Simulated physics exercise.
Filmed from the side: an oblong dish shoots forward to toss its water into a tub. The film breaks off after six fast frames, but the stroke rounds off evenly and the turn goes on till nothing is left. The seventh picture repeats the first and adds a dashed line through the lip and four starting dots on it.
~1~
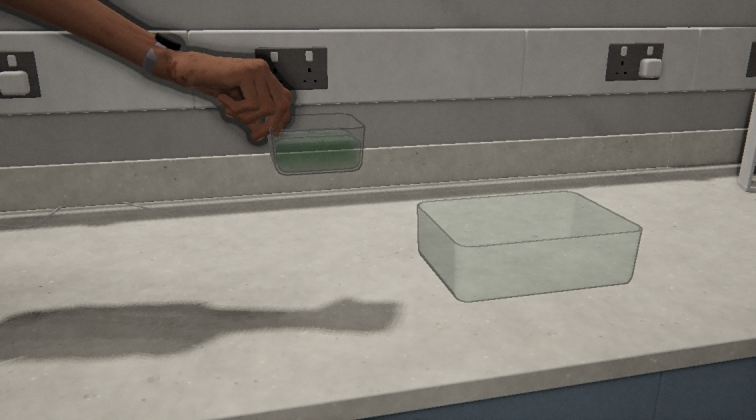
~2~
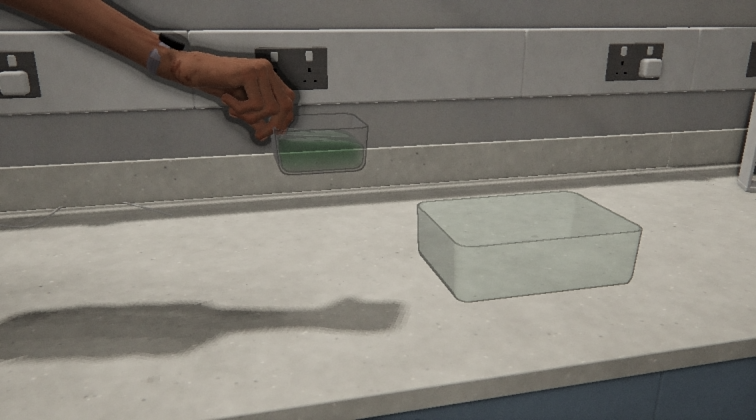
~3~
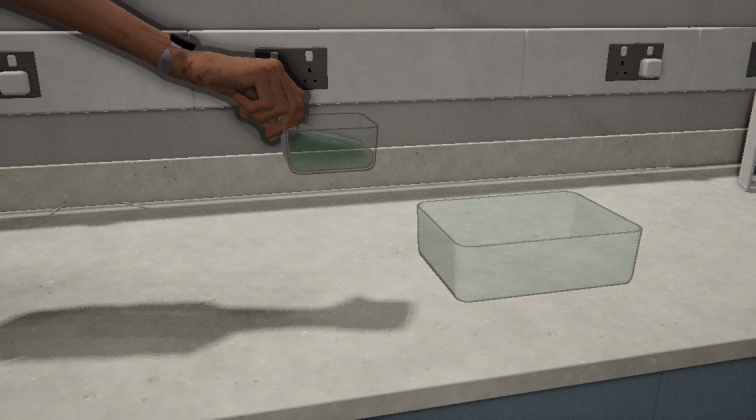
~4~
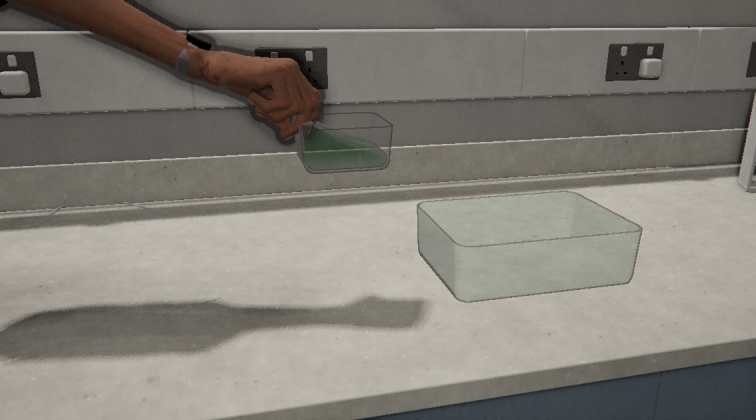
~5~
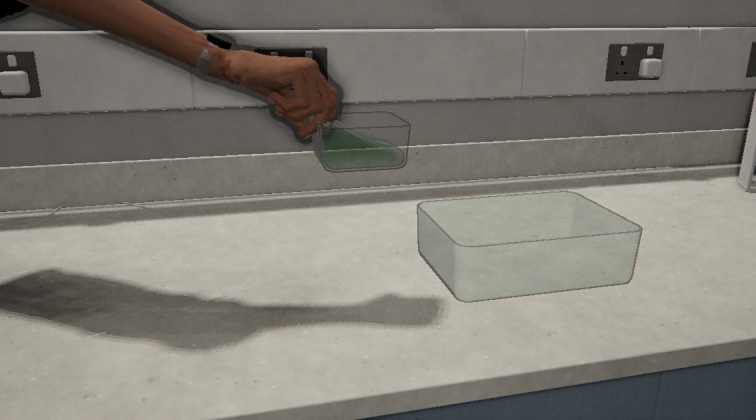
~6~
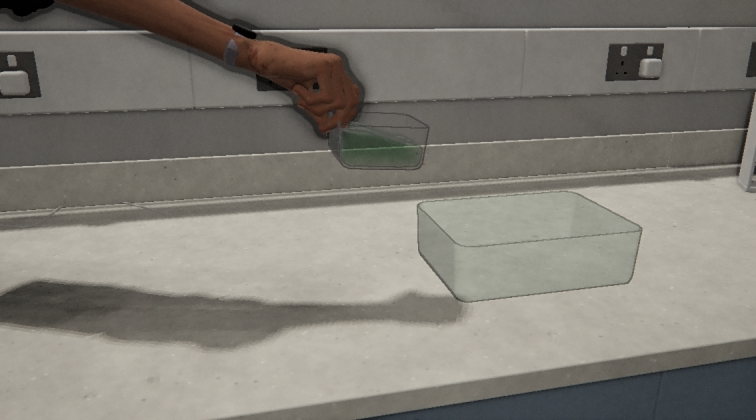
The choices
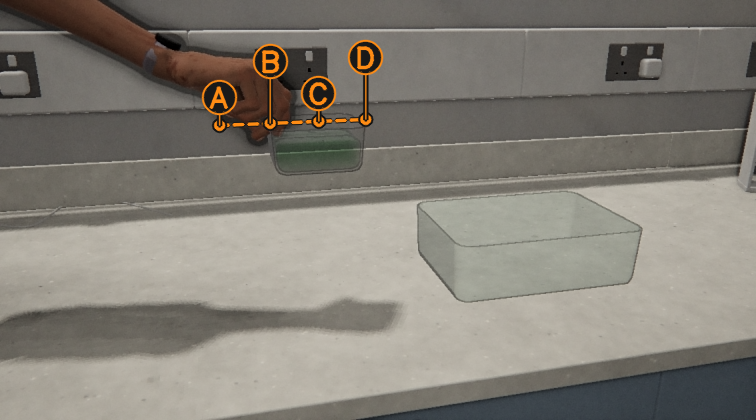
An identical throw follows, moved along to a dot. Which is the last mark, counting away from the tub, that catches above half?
Take C.
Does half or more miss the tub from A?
Yes, it does.
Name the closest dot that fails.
It is B.
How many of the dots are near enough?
Two.
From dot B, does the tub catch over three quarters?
No.
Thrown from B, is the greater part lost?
Yes, it does.
On the marked copy, A at (219, 125); B at (270, 123); C at (318, 121); D at (365, 119).
With A, about 0 % lands in the tub, 100 % falls short.
With B, about 28 % lands in the tub, 70 % falls short.
With C, about 67 % lands in the tub, 29 % falls short and 4 % goes beside or beyond.
With D, about 94 % lands in the tub, 1 % falls short and 4 % goes beside or beyond.
